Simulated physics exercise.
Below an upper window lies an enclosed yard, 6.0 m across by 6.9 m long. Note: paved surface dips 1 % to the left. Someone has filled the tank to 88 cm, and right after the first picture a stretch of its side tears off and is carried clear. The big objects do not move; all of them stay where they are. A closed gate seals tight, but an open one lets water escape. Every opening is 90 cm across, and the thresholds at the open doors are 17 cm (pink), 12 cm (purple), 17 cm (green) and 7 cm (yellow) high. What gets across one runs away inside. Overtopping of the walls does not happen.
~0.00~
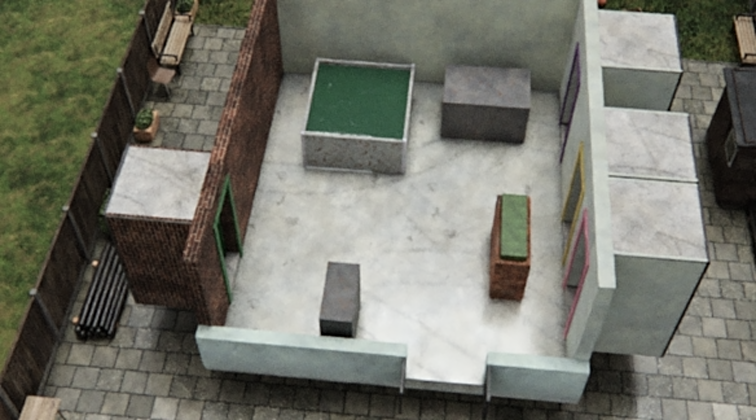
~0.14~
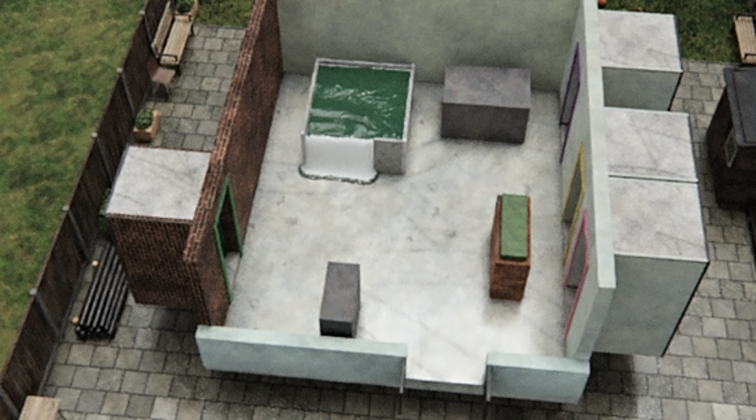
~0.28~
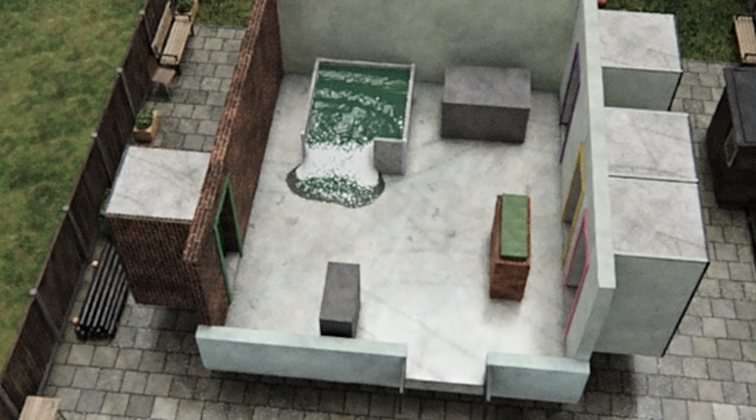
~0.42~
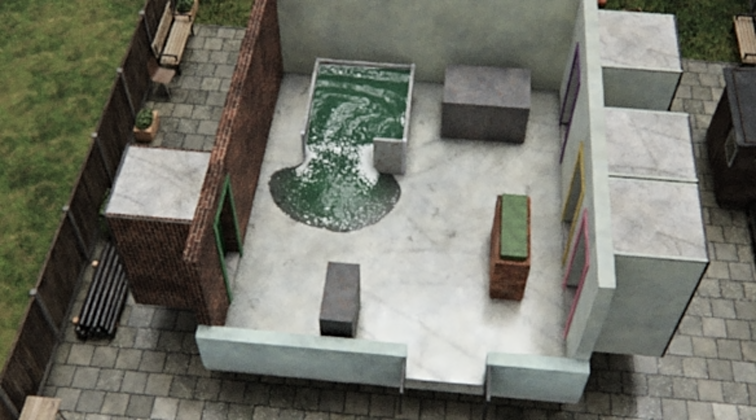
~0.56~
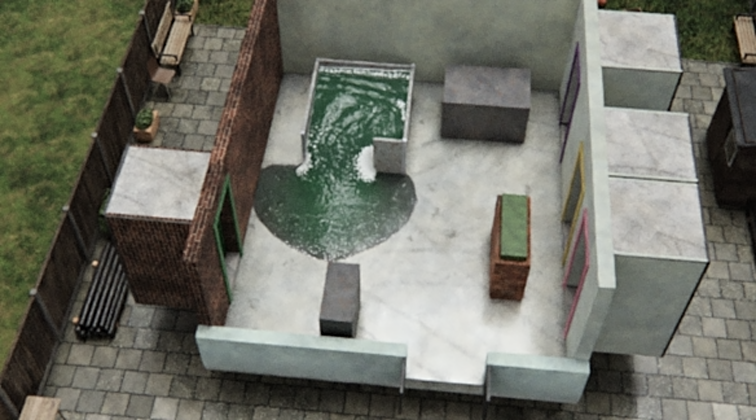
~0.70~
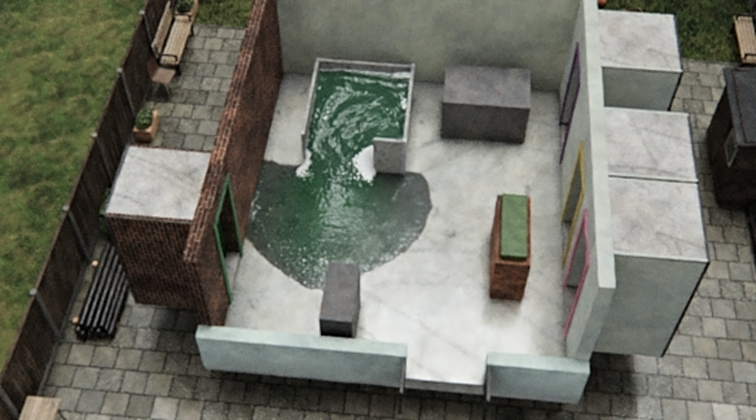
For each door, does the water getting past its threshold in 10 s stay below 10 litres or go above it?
Result: Pink door: Lags behind the figure; purple door: Lags behind the figure; green door: Outstrips the figure; yellow door: Lags behind the figure.
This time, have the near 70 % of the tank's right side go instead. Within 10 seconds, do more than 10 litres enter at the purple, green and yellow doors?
Here's how it goes: Purple exceeds it, green falls short, yellow exceeds it.
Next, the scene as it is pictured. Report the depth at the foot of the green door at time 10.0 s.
Some 11.0 cm.
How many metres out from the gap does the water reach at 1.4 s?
Distance: Approx. 4.6 m.
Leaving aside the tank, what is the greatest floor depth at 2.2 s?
Max around 58 cm.
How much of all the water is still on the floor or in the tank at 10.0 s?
Roughly 84 per cent is still there.
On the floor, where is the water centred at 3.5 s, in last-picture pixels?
The water's centre is around (332, 237).
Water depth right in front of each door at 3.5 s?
In cm: Pink 1, purple 0, green 35, yellow 0.
After 1.4 s water covers 40 % of the floor and is deepest (56 cm) near (220, 349); pink door not reached, purple door not reached, green door 21 cm at the sill, 0 L in, yellow door not reached.
After 2.2 s water covers 45 % of the floor and is deepest (58 cm) near (247, 324); pink door not reached, purple door not reached, green door 20 cm at the sill, 5 L in, yellow door not reached.
After 3.5 s water covers 55 % of the floor and is deepest (38 cm) near (315, 348); pink door not reached, purple door not reached, green door 35 cm at the sill, 29 L in, yellow door not reached.
After 6.0 s water covers 75 % of the floor and is deepest (26 cm) near (284, 73); pink door 7 cm at the sill, 0 L in, purple door not reached, green door 16 cm at the sill, 103 L in, yellow door 3 cm at the sill, 0 L in.
After 10.0 s water covers 95 % of the floor and is deepest (18 cm) near (442, 84); pink door 4 cm at the sill, 0 L in, purple door 8 cm at the sill, 2 L in, green door 11 cm at the sill, 104 L in, yellow door 4 cm at the sill, 0 L in.
